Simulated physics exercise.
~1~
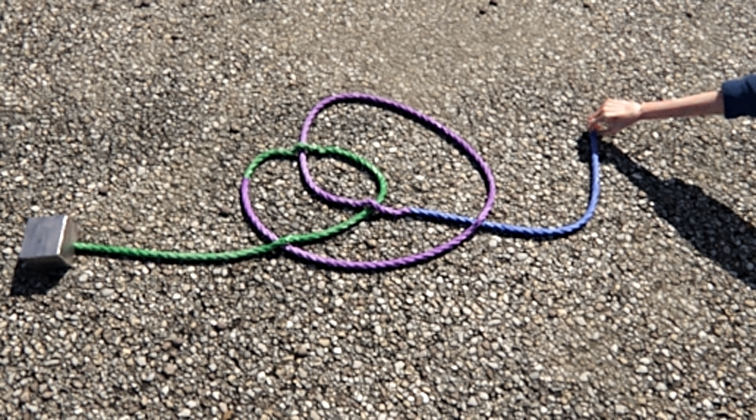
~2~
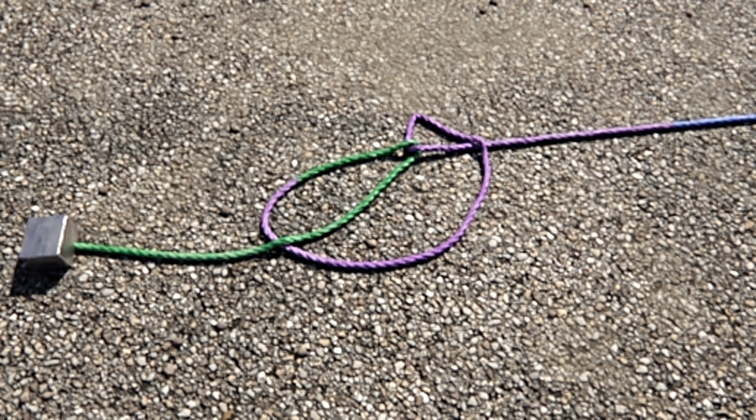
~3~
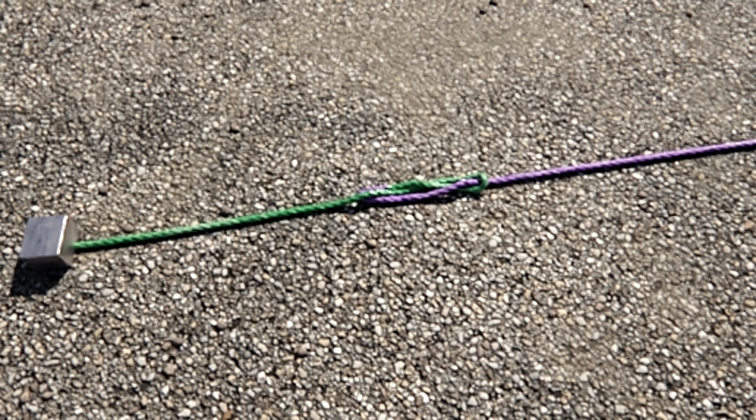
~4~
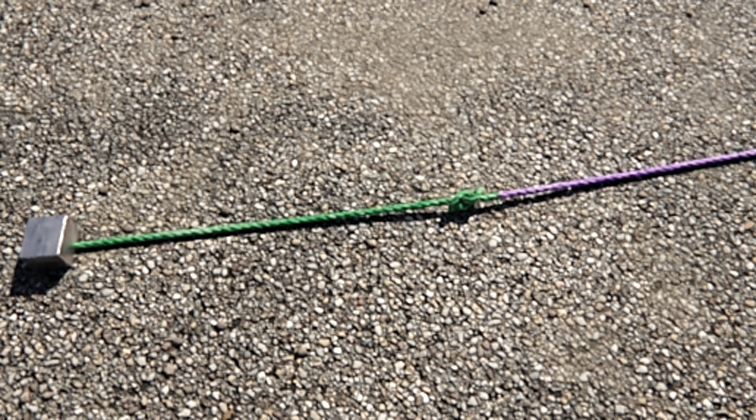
A hand pulling a looped green, purple and blue rope rightward from a metal block, its loops tightening into a small knot.
